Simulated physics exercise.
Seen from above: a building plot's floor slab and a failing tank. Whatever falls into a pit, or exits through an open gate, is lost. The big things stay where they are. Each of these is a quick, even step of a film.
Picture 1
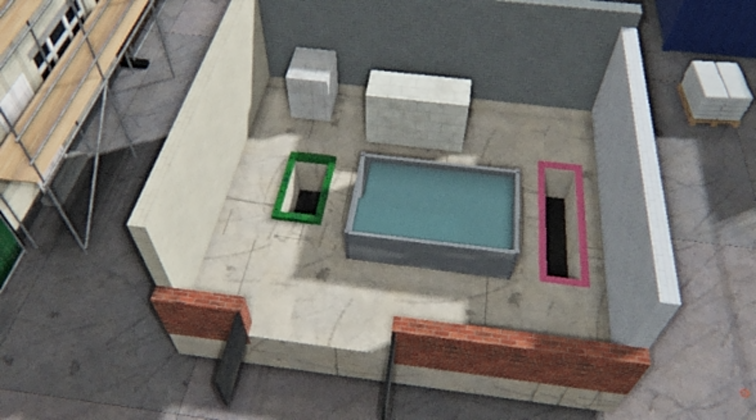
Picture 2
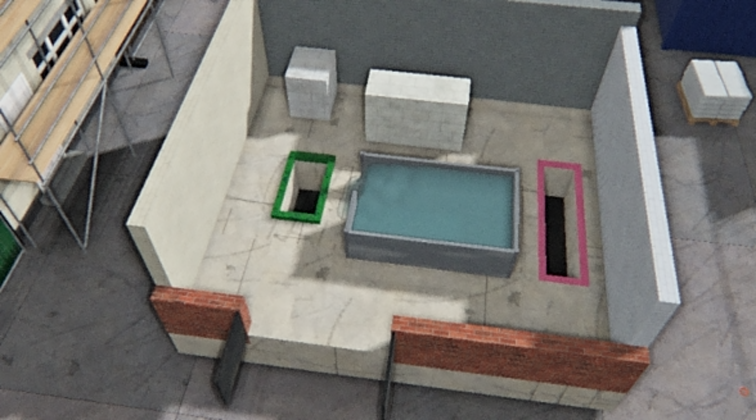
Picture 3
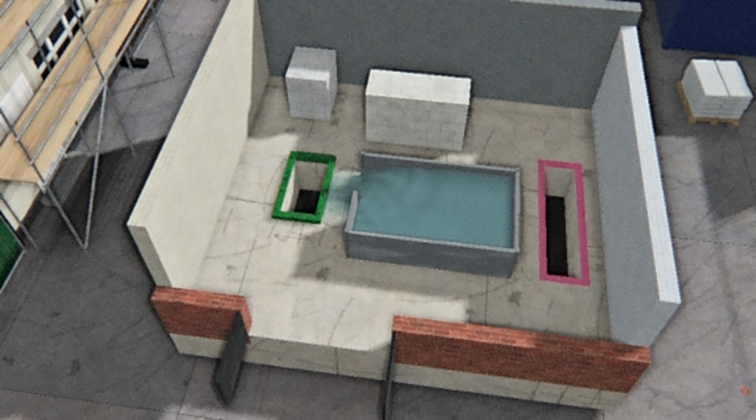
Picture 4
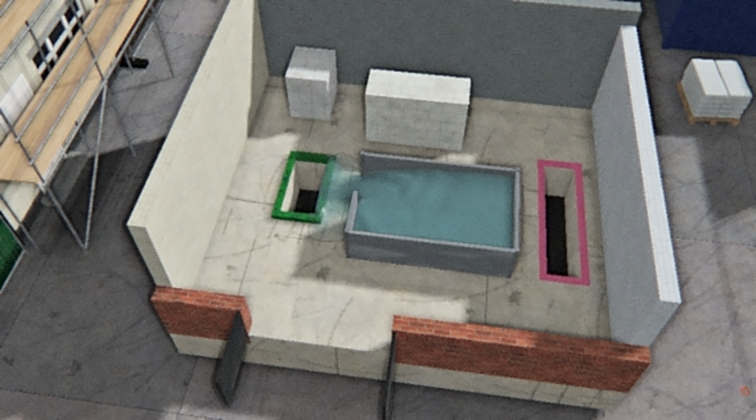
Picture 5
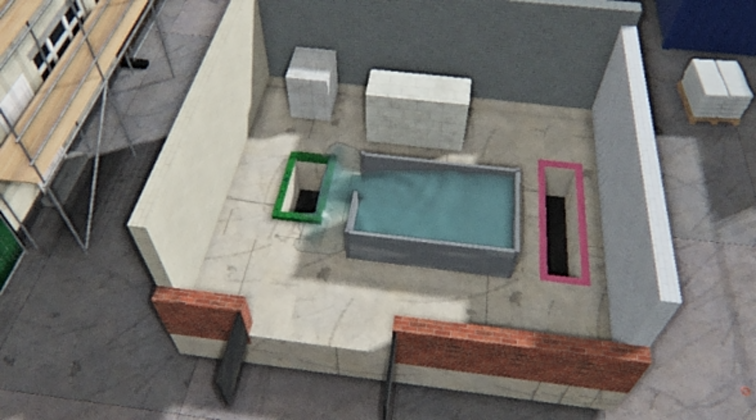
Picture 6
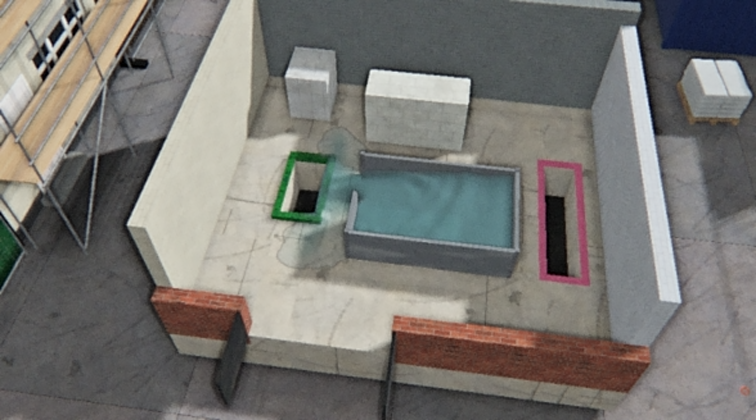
Water pours from the left end of a grey, open-topped tank on a pale floor slab, seen from above within a walled building plot. A green-framed opening lies left of the tank and a pink-framed one right, with pale blocks behind and low brick walls in front. The water spreads leftward to the green frame, then fans along the slab, while the view stays still.
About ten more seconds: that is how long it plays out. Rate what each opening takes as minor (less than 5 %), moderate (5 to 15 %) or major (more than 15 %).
The gate - moderate, the green pit - major, the pink pit - minor.
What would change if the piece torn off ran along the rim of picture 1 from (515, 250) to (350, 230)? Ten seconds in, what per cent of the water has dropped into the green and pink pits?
Out of every hundred parts, green takes 0 and pink takes 30.
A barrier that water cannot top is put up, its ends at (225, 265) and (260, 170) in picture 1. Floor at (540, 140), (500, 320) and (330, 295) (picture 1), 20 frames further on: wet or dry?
Result in the order given: Unaffected, unaffected, drowned.
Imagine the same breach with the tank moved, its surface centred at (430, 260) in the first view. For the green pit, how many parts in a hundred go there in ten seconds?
The green pit gets 10 per cent.
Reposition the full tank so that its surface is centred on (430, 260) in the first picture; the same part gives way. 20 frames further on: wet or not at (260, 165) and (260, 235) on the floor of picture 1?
Soaked, soaked.
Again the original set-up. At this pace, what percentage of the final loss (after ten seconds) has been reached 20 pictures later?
Something close to 60 percent by that point.
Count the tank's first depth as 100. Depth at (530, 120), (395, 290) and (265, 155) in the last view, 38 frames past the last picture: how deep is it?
Some 2, 0 and 4 in a hundred.
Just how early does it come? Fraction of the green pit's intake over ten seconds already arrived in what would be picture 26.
I get 75 per cent.
A moment on, water covers 20 % of the floor; the gate 0 %, the green pit 11 %, the pink pit 0 %.
Next, water covers 25 % of the floor; the gate 1 %, the green pit 21 %, the pink pit 0 %.
Then, water covers 30 % of the floor; the gate 2 %, the green pit 30 %, the pink pit 0 %.
Later, water covers 55 % of the floor; the gate 4 %, the green pit 38 %, the pink pit 0 %.
In the end, water covers 65 % of the floor; the gate 9 %, the green pit 41 %, the pink pit 2 %.
